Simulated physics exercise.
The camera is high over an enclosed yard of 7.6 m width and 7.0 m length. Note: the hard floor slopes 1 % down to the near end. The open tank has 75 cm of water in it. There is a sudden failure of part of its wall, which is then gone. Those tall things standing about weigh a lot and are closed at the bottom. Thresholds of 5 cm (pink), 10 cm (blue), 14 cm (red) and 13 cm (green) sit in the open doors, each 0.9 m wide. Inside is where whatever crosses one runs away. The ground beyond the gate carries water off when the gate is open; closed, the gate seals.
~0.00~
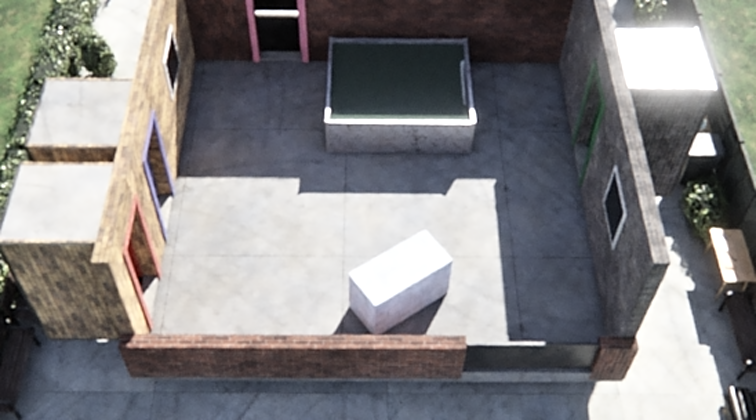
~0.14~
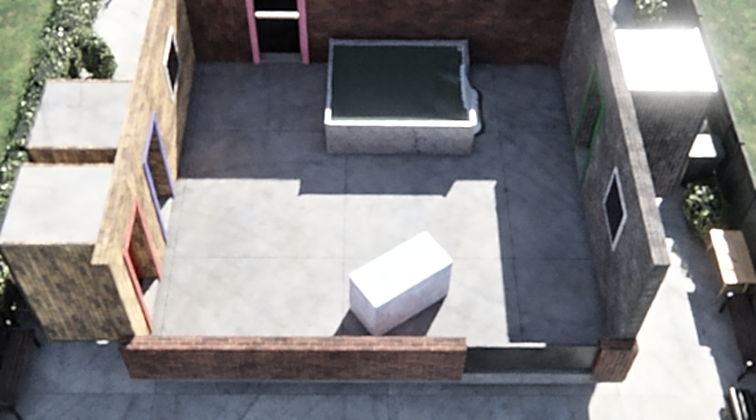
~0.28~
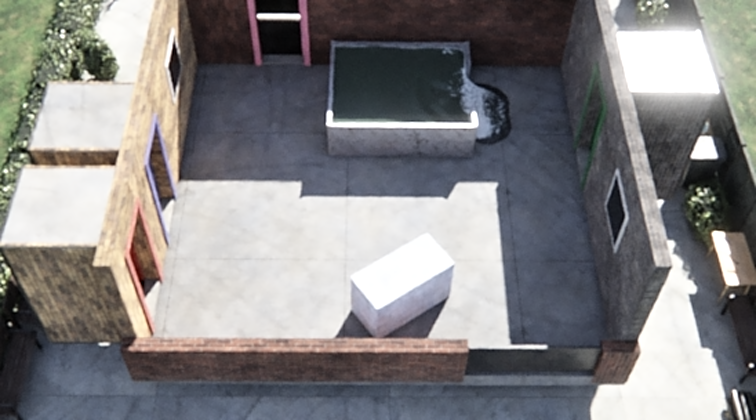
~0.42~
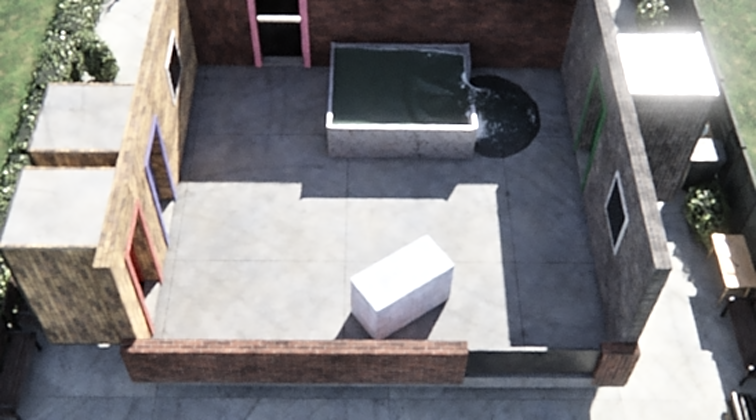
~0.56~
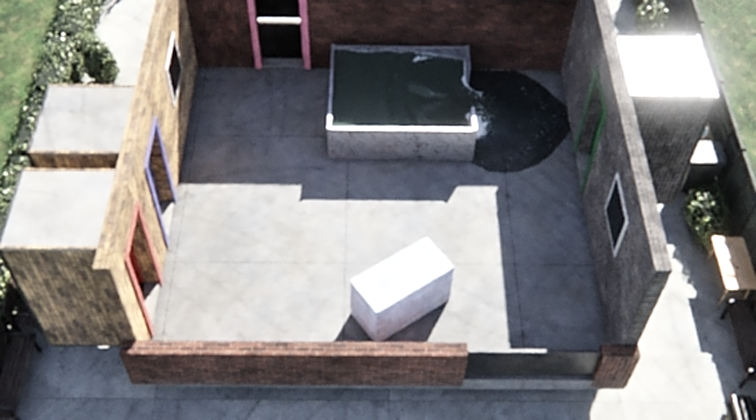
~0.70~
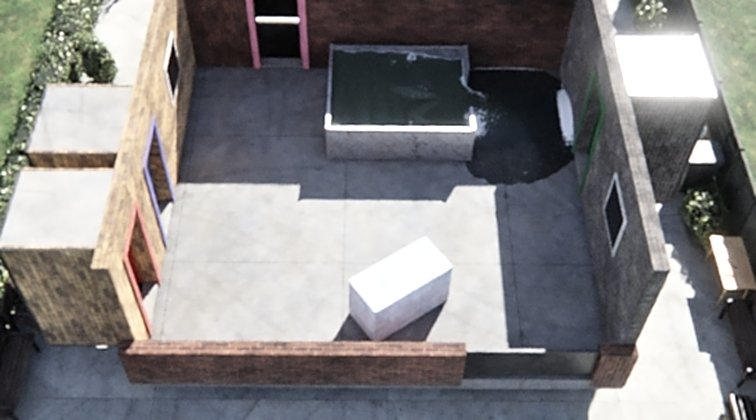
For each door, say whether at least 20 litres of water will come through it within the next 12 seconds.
Door by door: The pink door lets through less than 20 litres; the blue door lets through less than 20 litres; the red door lets through less than 20 litres; the green door lets through 20 litres or more.
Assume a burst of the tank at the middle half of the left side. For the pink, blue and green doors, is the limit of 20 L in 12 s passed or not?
Here's how it goes: Pink exceeds it, blue exceeds it, green falls short.
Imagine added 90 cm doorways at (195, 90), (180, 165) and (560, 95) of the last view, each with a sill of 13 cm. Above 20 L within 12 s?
First doorway falls short, second falls short, third gets there.
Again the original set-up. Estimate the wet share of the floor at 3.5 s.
Wet share: Near 35 percent.
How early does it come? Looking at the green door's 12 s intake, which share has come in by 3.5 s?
Share by then: ~ 50 %.
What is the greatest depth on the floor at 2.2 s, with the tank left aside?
Up to near 47 cm.
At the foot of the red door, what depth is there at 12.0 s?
Around 9.0 cm there.
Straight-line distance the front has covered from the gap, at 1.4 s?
3.6 m.
After 1.4 s water covers 15 % of the floor and is deepest (58 cm) near (559, 74); pink door not reached, blue door not reached, red door not reached, green door 26 cm at the sill, 7 L in.
After 2.2 s water covers 20 % of the floor and is deepest (47 cm) near (566, 118); pink door not reached, blue door not reached, red door not reached, green door 26 cm at the sill, 49 L in.
After 3.5 s water covers 35 % of the floor and is deepest (34 cm) near (558, 124); pink door 4 cm at the sill, 0 L in, blue door not reached, red door not reached, green door 22 cm at the sill, 105 L in.
After 7.0 s water covers 65 % of the floor and is deepest (28 cm) near (456, 366); pink door 3 cm at the sill, 0 L in, blue door 2 cm at the sill, 0 L in, red door 12 cm at the sill, 0 L in, green door 18 cm at the sill, 184 L in.
After 12.0 s water covers 95 % of the floor and is deepest (19 cm) near (423, 365); pink door 1 cm at the sill, 0 L in, blue door 6 cm at the sill, 0 L in, red door 9 cm at the sill, 0 L in, green door 13 cm at the sill, 204 L in.
